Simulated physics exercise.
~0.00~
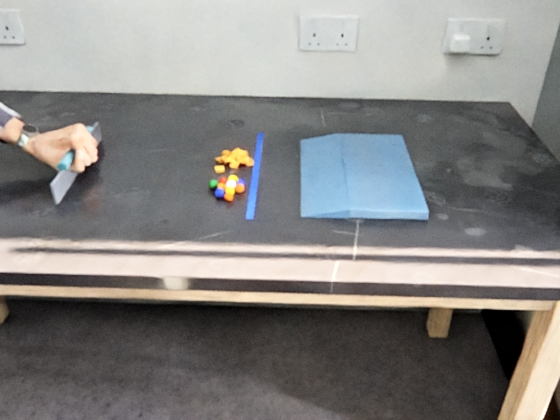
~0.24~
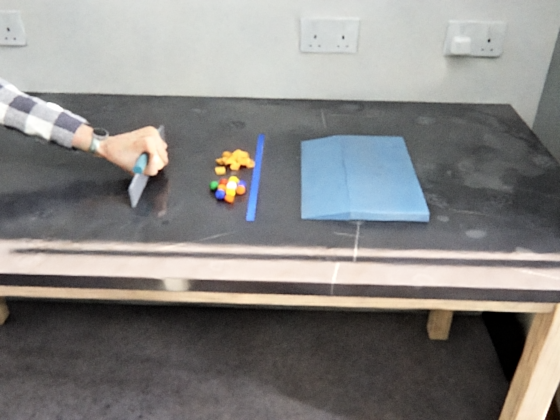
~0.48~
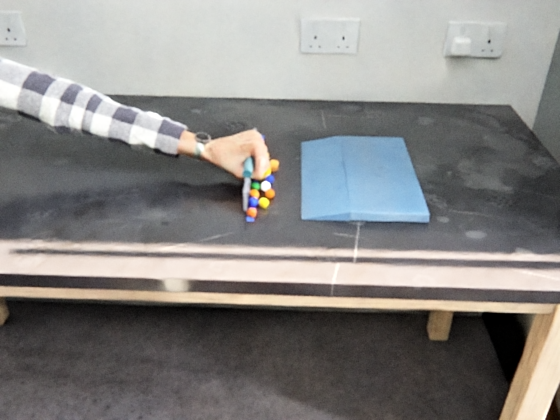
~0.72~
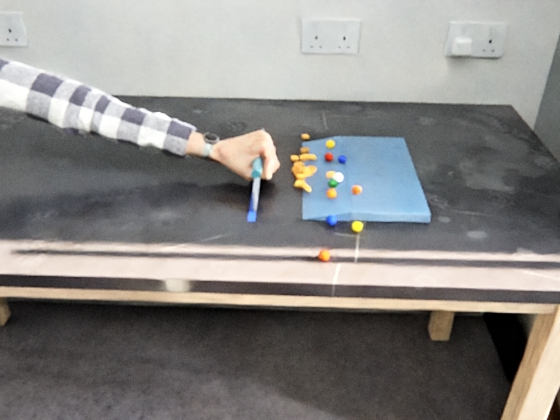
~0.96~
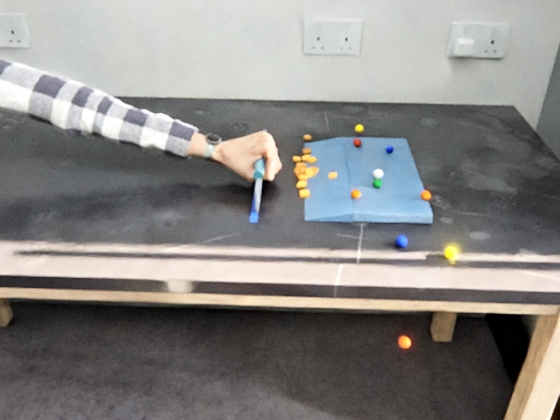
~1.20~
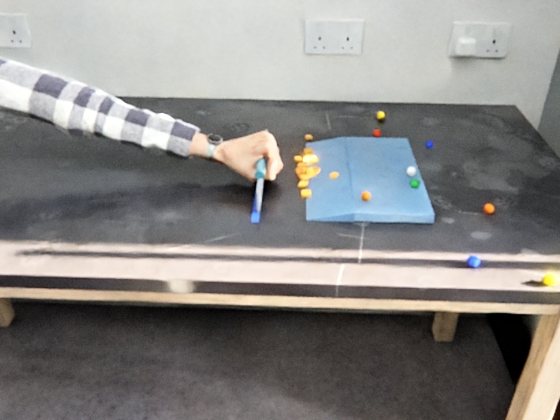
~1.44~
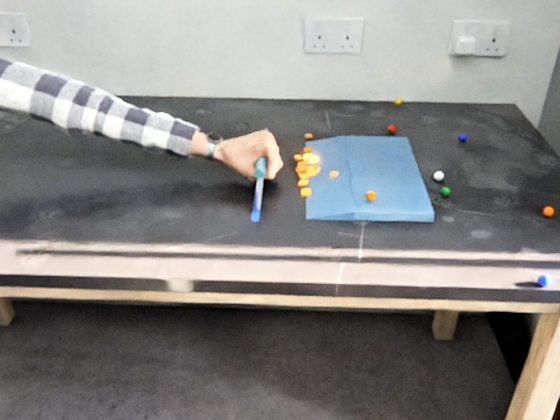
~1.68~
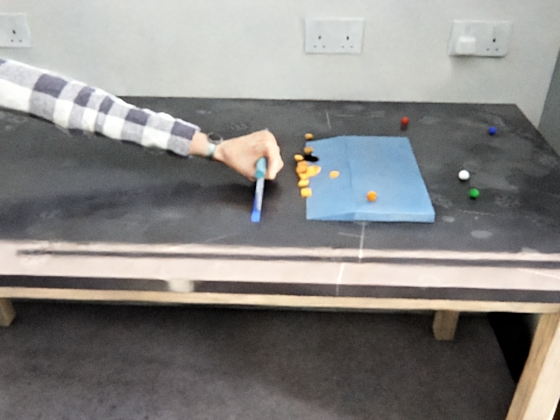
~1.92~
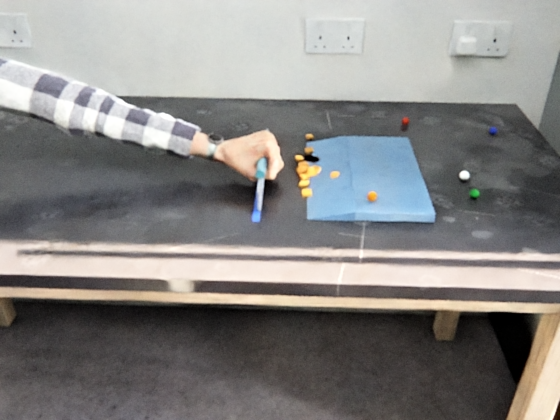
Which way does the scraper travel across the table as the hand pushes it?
The scraper travels to the right, toward the small piles and the blue slab.
